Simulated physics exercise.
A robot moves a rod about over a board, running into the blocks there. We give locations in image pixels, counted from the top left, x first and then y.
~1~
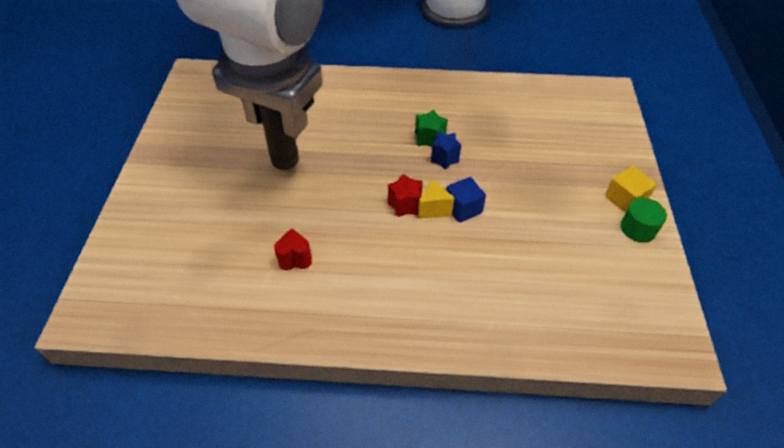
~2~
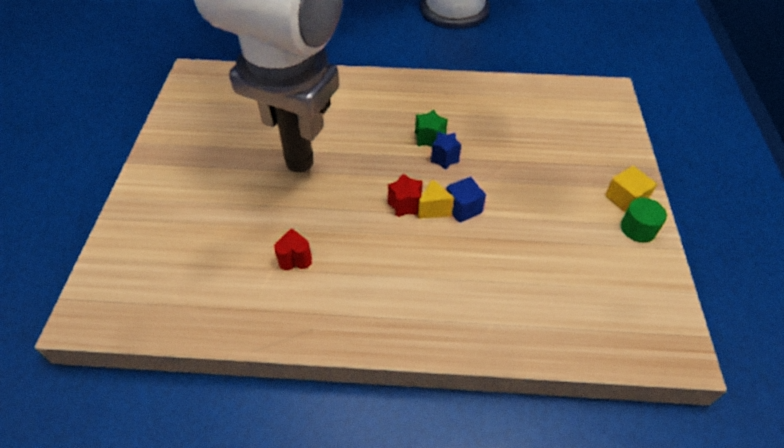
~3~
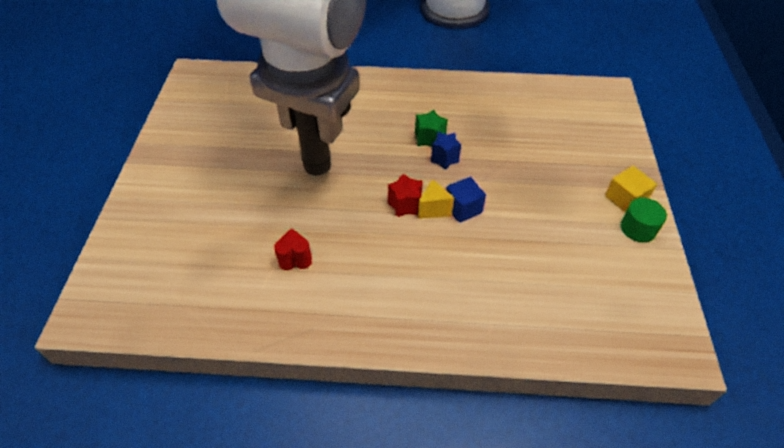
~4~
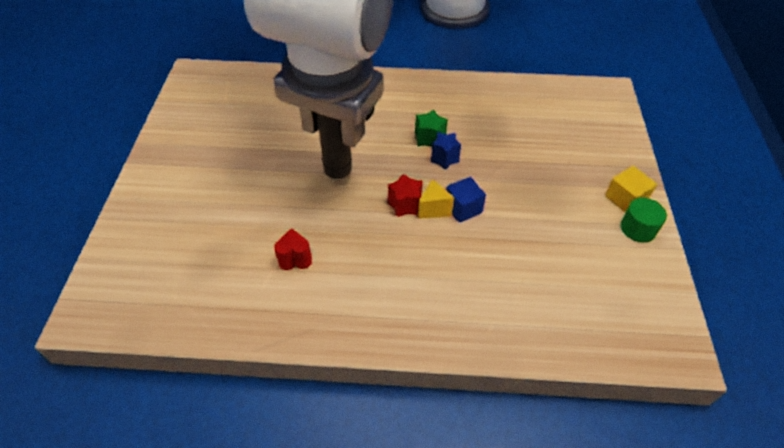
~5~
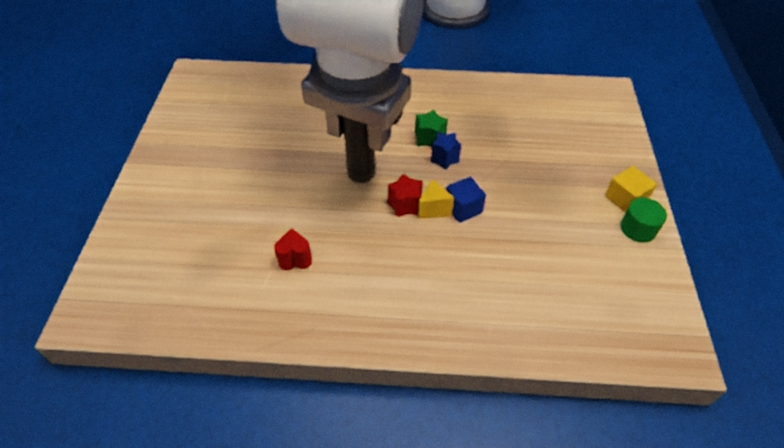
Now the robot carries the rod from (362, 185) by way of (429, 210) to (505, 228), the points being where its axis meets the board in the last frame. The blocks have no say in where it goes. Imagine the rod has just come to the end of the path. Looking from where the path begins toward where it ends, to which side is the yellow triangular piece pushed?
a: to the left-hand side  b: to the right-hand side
I'll go with b - to the right-hand side.
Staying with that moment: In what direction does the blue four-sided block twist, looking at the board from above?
Anticlockwise.
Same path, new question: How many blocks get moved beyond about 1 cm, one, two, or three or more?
Here I'd predict at least three blocks moving more than 1 cm.
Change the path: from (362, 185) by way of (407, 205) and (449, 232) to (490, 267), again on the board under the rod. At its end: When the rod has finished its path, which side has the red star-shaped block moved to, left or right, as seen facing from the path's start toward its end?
It moves right.
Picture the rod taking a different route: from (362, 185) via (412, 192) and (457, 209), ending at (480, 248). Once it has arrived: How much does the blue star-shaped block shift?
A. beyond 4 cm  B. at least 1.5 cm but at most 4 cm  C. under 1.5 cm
(C)
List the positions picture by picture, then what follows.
Rod's lower end (285, 161); red star-shaped block (406, 187); yellow triangular piece (436, 193); blue star-shaped block (447, 141); blue four-sided block (466, 190), in the first frame.
Rod (300, 163); blocks still, in the second frame.
Rod (318, 166); blocks still, in the third frame.
Rod (338, 169); blocks still, in the fourth frame.
Rod (362, 173); red star-shaped block (406, 187); yellow triangular piece (436, 193); blue star-shaped block (447, 141); blue four-sided block (466, 190), in the fifth frame.
The first path, step by step. One third of the way, rod (407, 191); red star-shaped block (426, 201); yellow triangular piece (452, 206), turned 10° anticlockwise; blue four-sided block (470, 190).
Two thirds of the way, rod (456, 206); red star-shaped block (470, 221), turned 20° clockwise; yellow triangular piece (496, 231); blue four-sided block (489, 190), turned 30° anticlockwise.
At the end, rod (508, 217); red star-shaped block (497, 231), turned 70° clockwise; yellow triangular piece (516, 253), turned 35° clockwise; blue star-shaped block still; blue four-sided block (518, 188), turned 110° anticlockwise.
